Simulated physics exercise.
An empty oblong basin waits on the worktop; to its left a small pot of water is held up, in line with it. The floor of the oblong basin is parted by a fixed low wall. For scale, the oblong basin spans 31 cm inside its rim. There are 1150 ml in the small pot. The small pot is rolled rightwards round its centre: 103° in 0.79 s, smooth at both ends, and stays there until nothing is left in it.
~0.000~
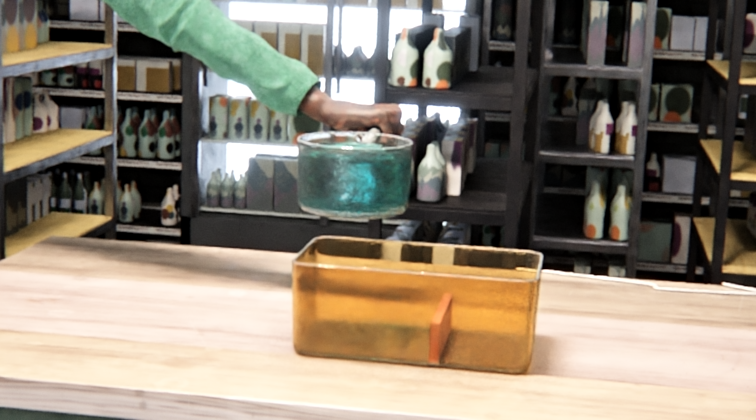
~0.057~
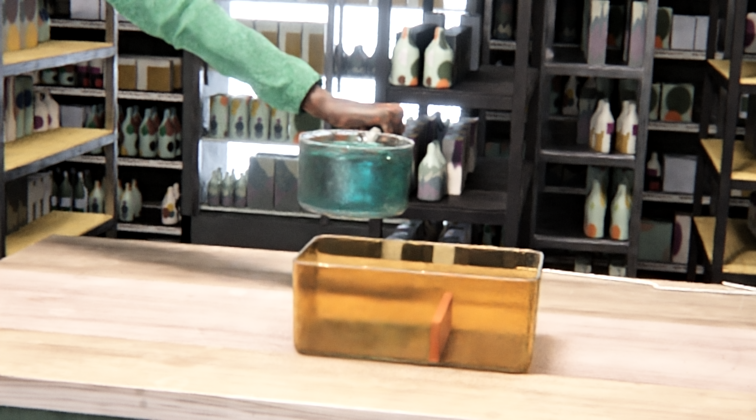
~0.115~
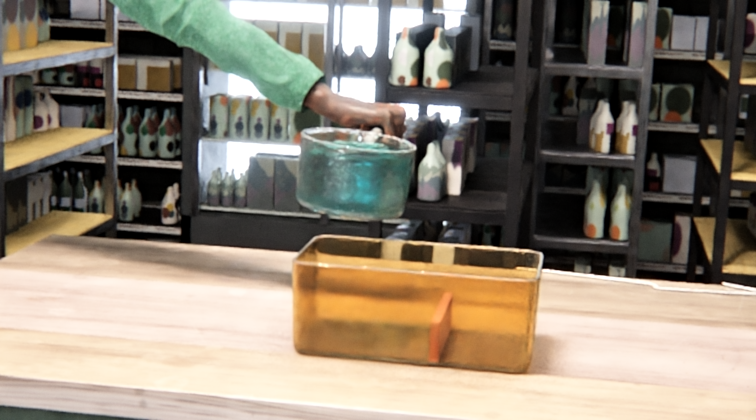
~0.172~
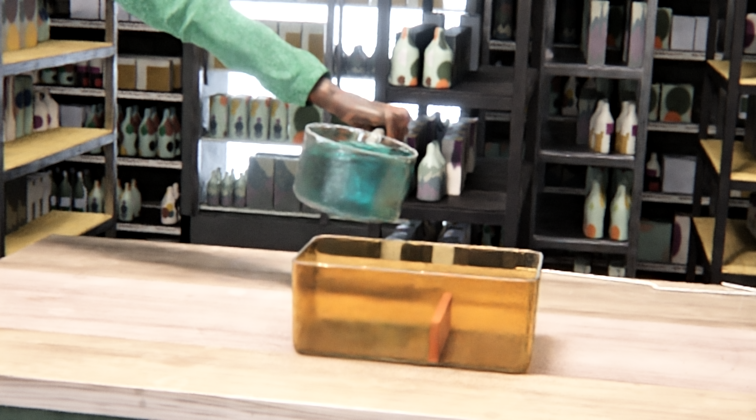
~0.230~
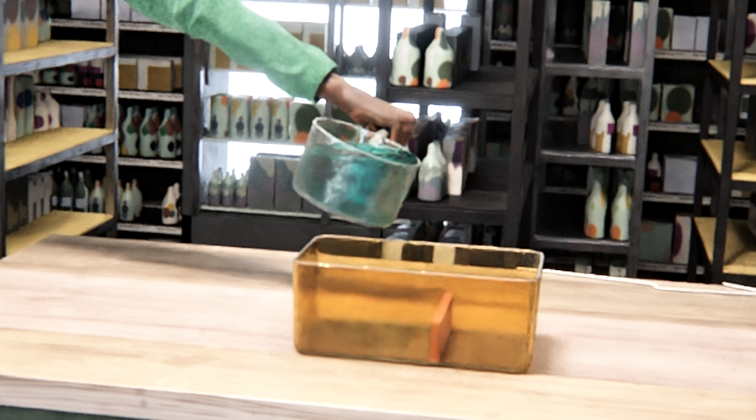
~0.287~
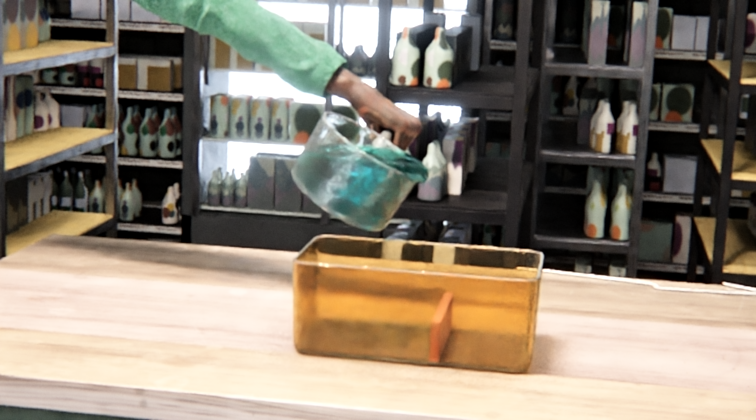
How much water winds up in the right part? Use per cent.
The far part has some 51 per cent.
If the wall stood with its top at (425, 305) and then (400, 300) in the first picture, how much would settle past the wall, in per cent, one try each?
In turn about 75 and 95 per cent.
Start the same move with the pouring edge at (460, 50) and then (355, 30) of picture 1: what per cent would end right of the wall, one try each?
In turn about 65 and 10 per cent.
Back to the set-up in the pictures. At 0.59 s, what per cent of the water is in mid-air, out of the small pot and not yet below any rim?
Near 26 in a hundred.
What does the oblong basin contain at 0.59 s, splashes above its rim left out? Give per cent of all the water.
About 34 per cent.
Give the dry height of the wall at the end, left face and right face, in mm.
Left about 32 mm, right about 18 mm.
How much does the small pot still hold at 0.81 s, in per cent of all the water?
Near 10 in a hundred.
After 0.59 s the tilt is 87° and 41 per cent is still to pour, 4 is left of the wall and 29 right of it.
After 0.81 s the tilt is 103° and 9 per cent is still to pour, 30 is left of the wall and 55 right of it.
After 1.04 s the tilt is 103° and 1 per cent is still to pour, 43 is left of the wall and 53 right of it.
After 1.29 s the tilt is 103° and 0 per cent is still to pour, 48 is left of the wall and 51 right of it.
In the end 48 per cent lies left of the wall, 51 right of it and 1 outside.
